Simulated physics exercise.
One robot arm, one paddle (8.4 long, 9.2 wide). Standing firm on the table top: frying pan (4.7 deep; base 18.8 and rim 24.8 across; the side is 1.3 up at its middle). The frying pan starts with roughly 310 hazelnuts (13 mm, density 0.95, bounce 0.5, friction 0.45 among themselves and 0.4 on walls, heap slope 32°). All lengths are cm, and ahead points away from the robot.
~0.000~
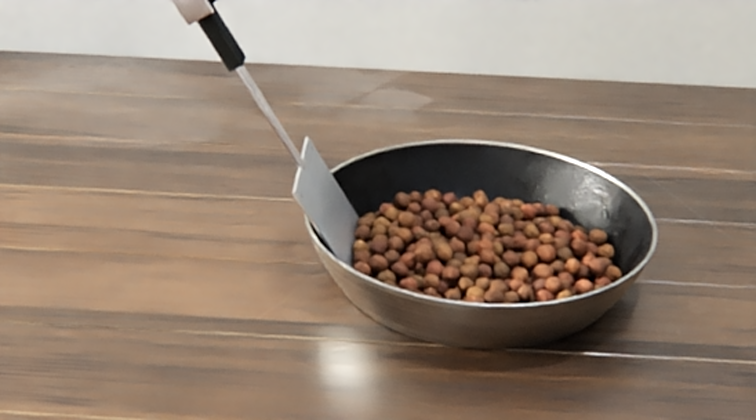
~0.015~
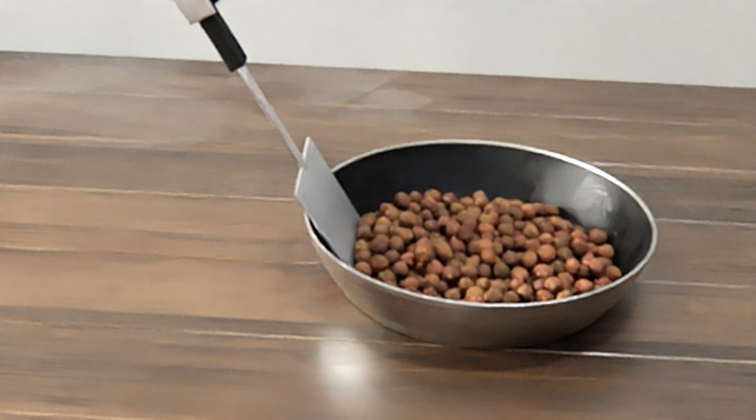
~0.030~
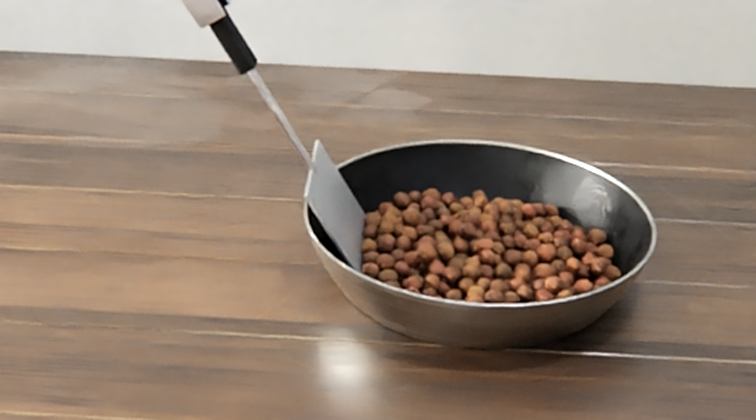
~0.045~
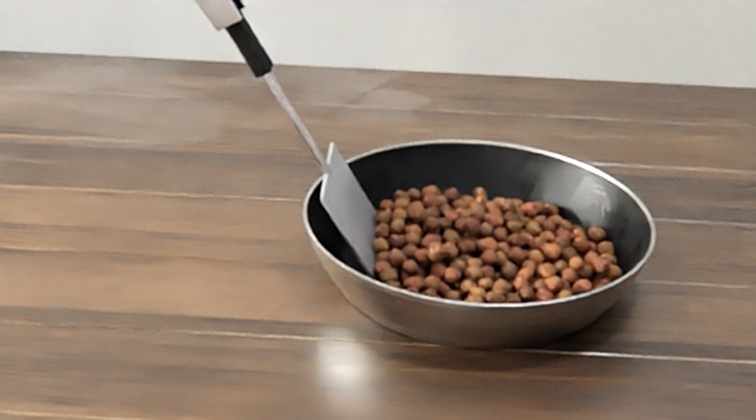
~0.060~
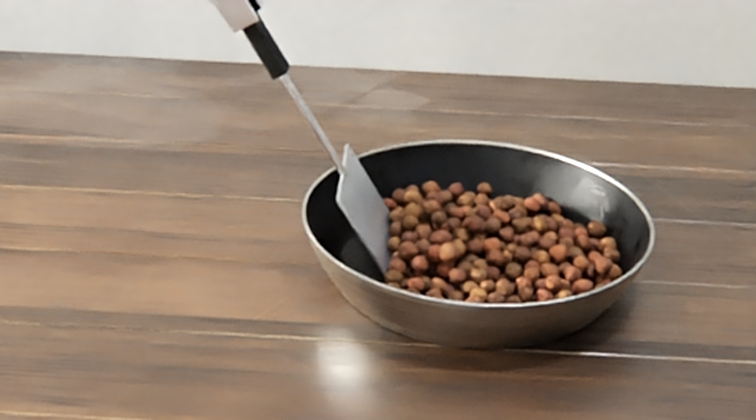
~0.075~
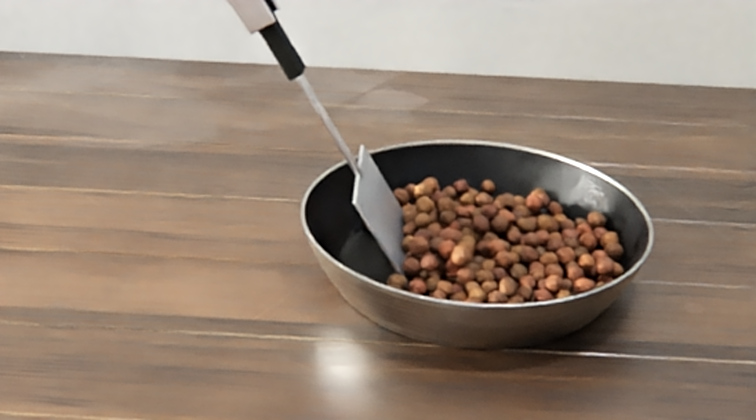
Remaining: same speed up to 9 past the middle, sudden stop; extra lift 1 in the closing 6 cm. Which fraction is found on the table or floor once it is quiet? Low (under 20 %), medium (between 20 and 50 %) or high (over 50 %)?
On the table or floor the share is medium, between 20 and 50 %.
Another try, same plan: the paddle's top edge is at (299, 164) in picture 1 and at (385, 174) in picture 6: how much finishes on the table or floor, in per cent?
About 40 per cent.
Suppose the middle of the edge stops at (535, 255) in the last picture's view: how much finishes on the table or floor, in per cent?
About 0 per cent.
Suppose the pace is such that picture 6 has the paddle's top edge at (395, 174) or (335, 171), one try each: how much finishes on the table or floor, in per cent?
About 40 and 15 per cent.
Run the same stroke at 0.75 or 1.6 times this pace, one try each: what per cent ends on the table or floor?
Some 20 and 40 per cent.
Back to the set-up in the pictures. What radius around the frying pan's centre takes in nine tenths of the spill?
Some 35 cm.
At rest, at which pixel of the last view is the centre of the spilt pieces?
Near (749, 278).
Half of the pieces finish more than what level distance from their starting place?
Roughly 6 cm.
After 0.13 s, sloping 59°, highest piece 4 above the table; 308 in the frying pan.
After 0.19 s, sloping 59°, highest piece 6 above the table; 308 in the frying pan.
After 0.42 s, sloping 59°, highest piece 8 above the table; 215 in the frying pan, 60 on the table or floor, 33 on the blade or in flight.
After 1.47 s, sloping 59°, highest piece 5 above the table; 215 in the frying pan, 93 on the table or floor.
In the end, 215 in the frying pan, 93 on the table or floor. That is 30 % on the table or floor.
